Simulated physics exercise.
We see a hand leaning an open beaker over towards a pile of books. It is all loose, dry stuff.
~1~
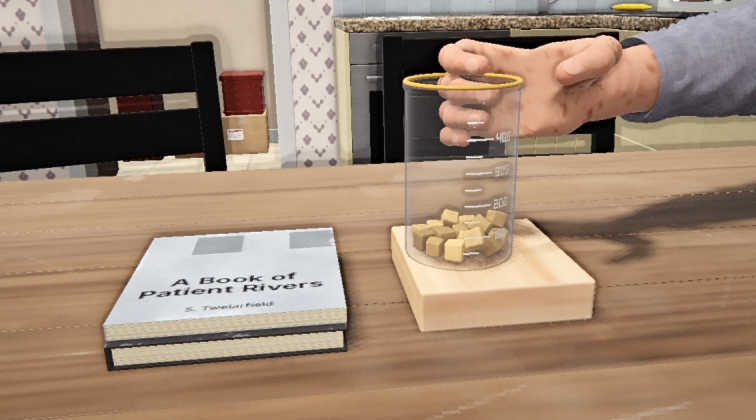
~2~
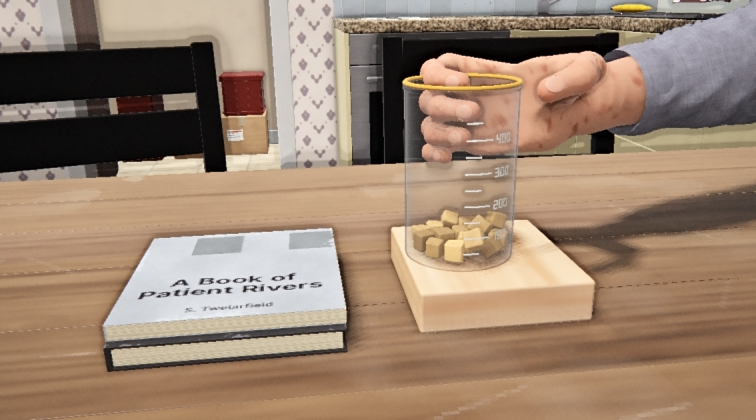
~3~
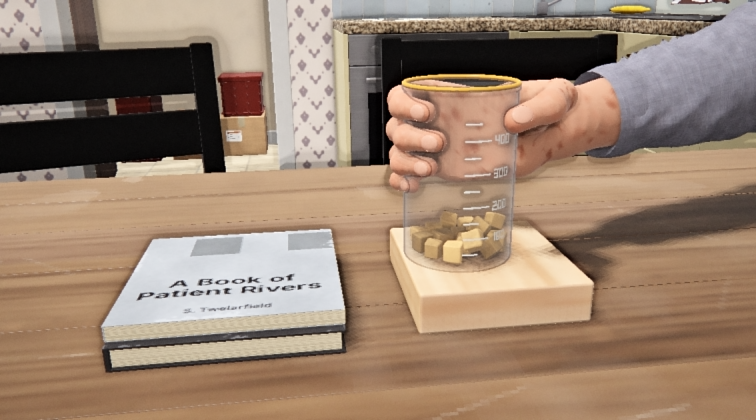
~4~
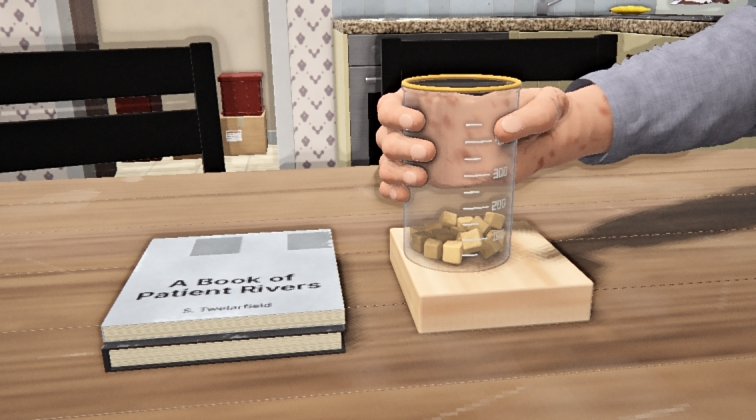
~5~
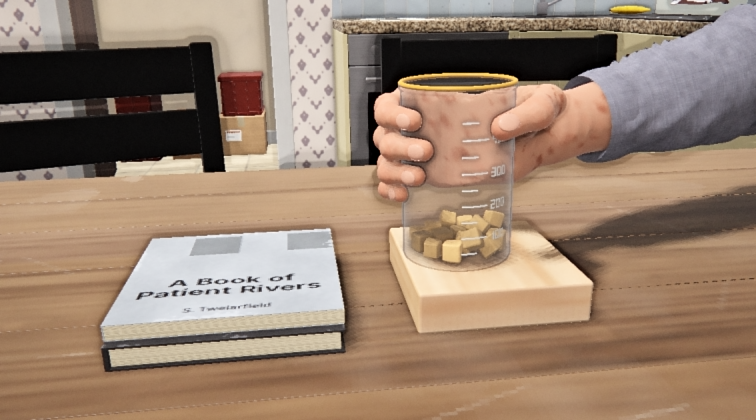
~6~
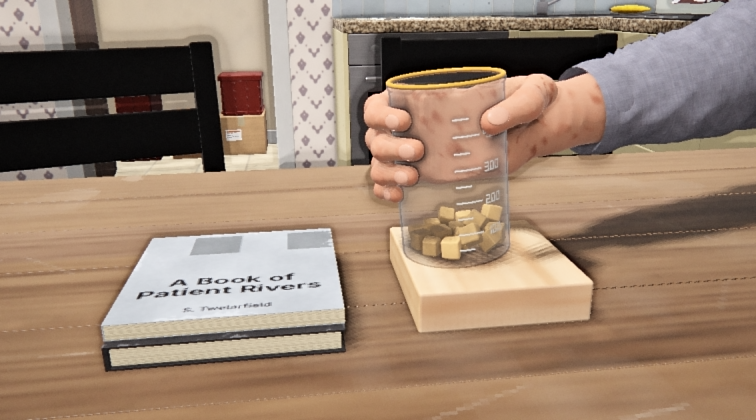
A hand grips a clear beaker of small wooden cubes and leans it slightly left.
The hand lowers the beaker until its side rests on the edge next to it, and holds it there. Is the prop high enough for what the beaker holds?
What is in the beaker keeps within the rim.
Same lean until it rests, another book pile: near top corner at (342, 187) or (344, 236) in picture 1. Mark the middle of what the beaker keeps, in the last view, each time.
First near (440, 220), then near (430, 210).
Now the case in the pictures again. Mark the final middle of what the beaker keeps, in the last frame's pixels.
At about (385, 213).
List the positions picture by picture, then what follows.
Beaker at (460, 168), nearly empty of small wooden cubes; book pile at (238, 275), its top about level with the beaker's foot, in the first picture.
Beaker at (460, 169), upright; rim at (407, 84); top of the contents at (480, 227), in the second picture.
Beaker at (459, 170), upright; rim at (406, 84); book pile at (237, 276), in the third picture.
Beaker at (459, 170), upright; rim at (406, 85); top of the contents at (478, 228), in the fourth picture.
Beaker at (457, 169), upright; rim at (402, 84); book pile at (236, 276), in the fifth picture.
Beaker at (451, 165), leaning 5°; rim at (390, 85); book pile at (236, 275), its top about level with the beaker's foot, in the sixth picture.
Then, 0.42 s past the last view, the beaker leans 28°; everything is still inside.
Then, 0.95 s past the last view, the beaker leans 57°; everything is still inside.
Then, 1.51 s past the last view, the beaker leans 87°; everything is still inside.
Finally, the beaker rests on the book pile at 91°; everything is still inside.
